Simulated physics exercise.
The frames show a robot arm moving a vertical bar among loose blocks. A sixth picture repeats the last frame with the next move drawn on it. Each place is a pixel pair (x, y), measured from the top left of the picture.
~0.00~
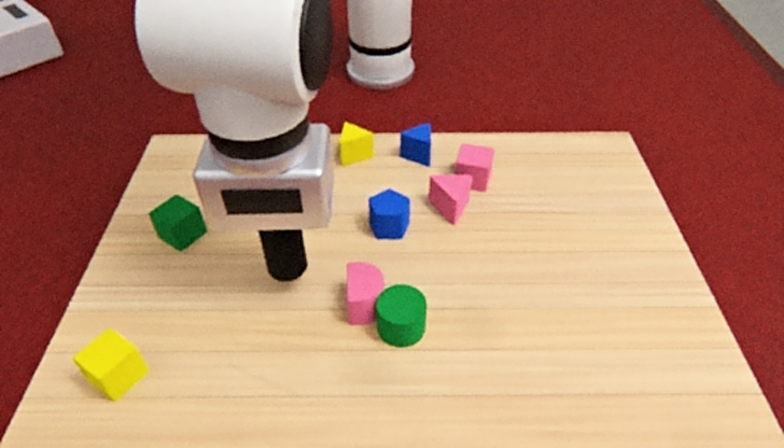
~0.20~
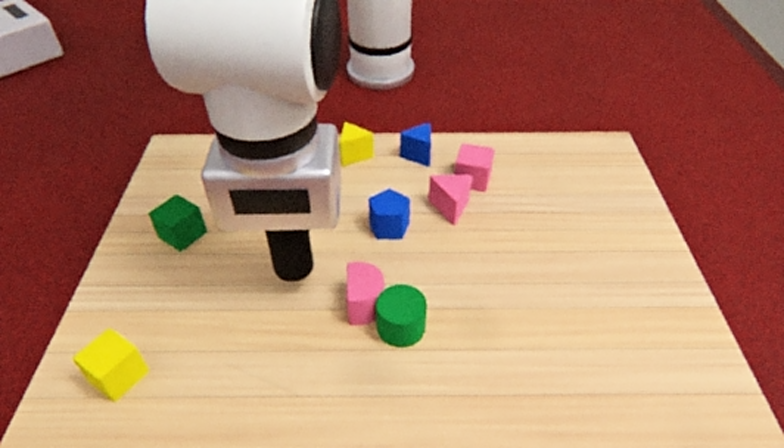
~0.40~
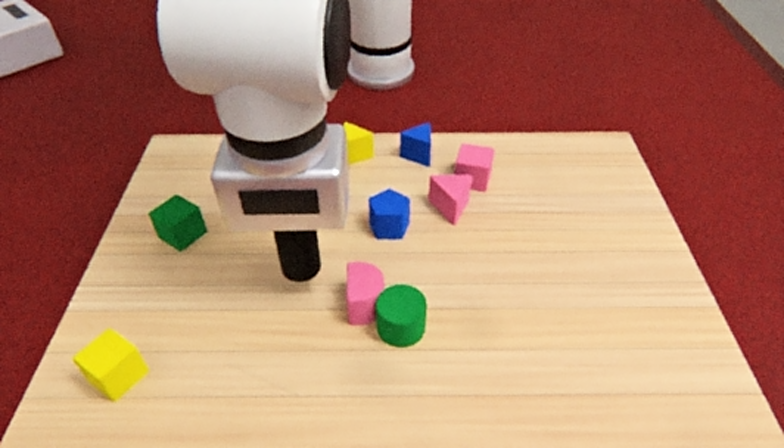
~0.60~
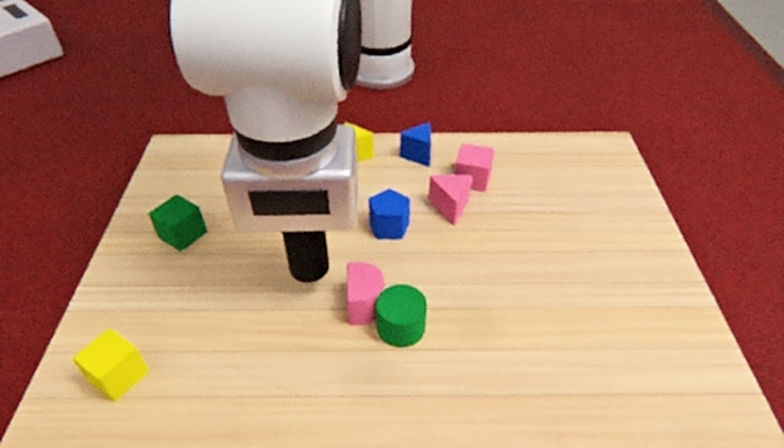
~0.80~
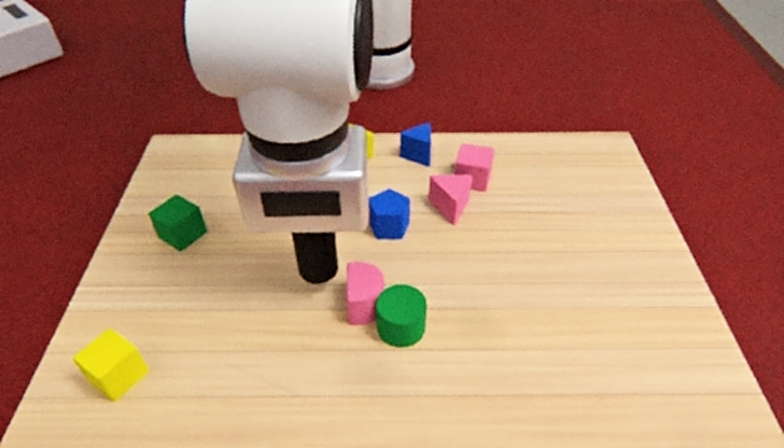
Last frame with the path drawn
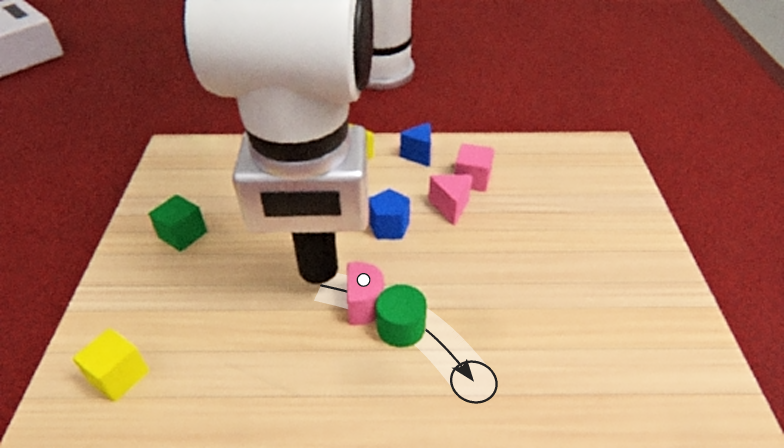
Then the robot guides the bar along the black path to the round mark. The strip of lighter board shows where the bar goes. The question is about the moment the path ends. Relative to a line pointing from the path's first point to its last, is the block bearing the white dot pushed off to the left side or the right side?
With start-to-end as forward, it shifts left.
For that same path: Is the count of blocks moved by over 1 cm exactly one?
No, I don't think so.
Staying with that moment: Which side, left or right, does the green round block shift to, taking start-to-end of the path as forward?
Picture yourself facing from the start of the path to its end: The green round block moves off to your right.
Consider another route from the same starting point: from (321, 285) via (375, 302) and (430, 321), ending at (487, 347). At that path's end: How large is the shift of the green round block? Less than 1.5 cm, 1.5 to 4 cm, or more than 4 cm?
It shifts by more than 4 cm.
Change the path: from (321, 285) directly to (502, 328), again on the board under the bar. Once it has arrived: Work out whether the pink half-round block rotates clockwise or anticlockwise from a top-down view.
Looking down, my answer is that the pink half-round block rotates clockwise.
The line goes from (321, 285) by way of (378, 302) and (430, 333) to (474, 381); the dot is on the pink half-round block.
The first path, step by step. One third of the way, bar (379, 286); pink half-round block (414, 290), turned 25° clockwise; green round block (437, 326).
Two thirds of the way, bar (432, 318); pink half-round block (470, 300); green round block (469, 345).
At the end, bar (477, 366); pink half-round block (479, 303), turned 25° anticlockwise; blue five-sided block unmoved; green round block (517, 395).
